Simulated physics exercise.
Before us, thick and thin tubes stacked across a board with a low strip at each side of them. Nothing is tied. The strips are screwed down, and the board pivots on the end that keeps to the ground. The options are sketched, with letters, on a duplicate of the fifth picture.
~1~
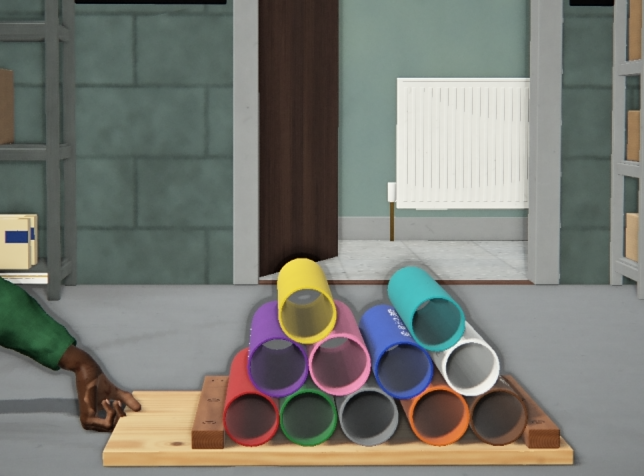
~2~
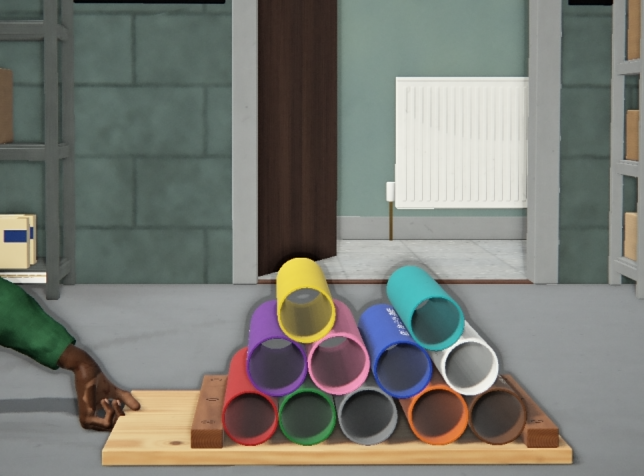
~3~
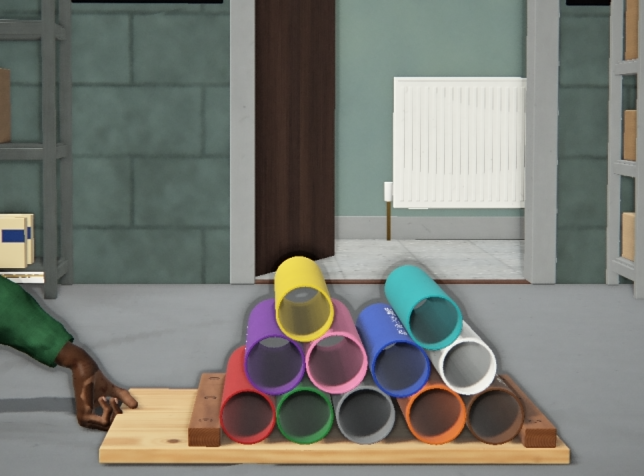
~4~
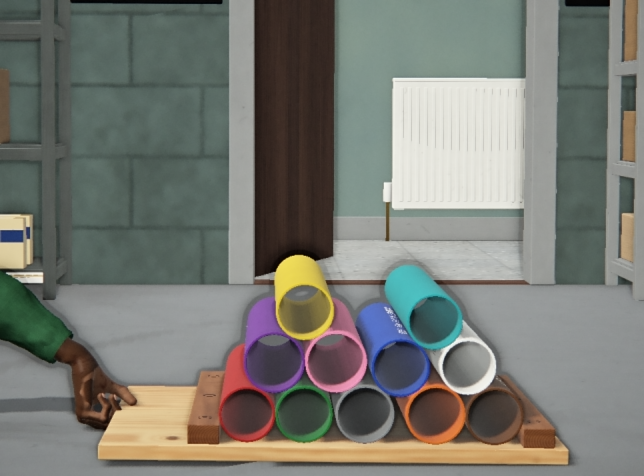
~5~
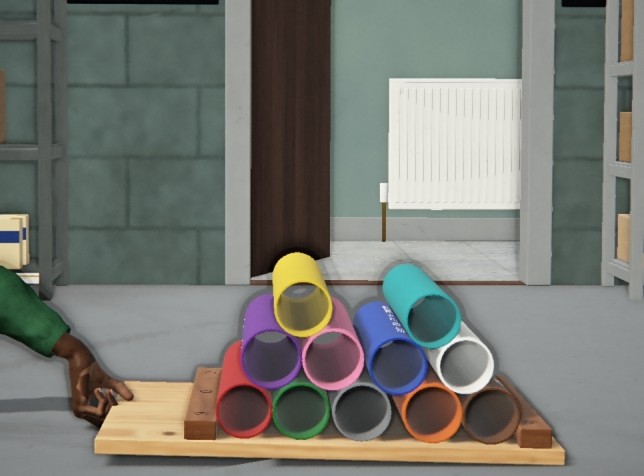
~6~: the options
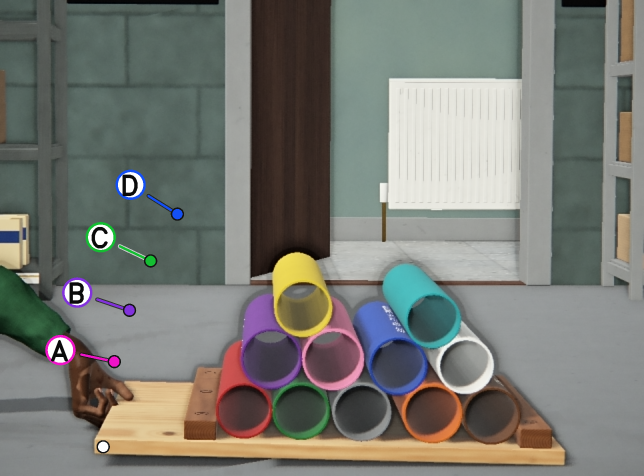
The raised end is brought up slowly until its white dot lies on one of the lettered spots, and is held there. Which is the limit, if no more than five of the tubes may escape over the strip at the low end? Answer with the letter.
Mark C is as high as it can go.
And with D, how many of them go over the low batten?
With D, six.
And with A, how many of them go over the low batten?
It comes to none.
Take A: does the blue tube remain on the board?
The blue tube: Yes.
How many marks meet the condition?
Three of the four.
On the marked copy, A at (114, 361); B at (129, 310); C at (151, 261); D at (177, 214); the white dot at (103, 447).
With C. Early on, board at 16°.
Further on, board at 25°.
At the end, board at 25°, one over the low batten (white).
As for the rest, A none over the low batten; B one over the low batten (white); D six over the low batten.
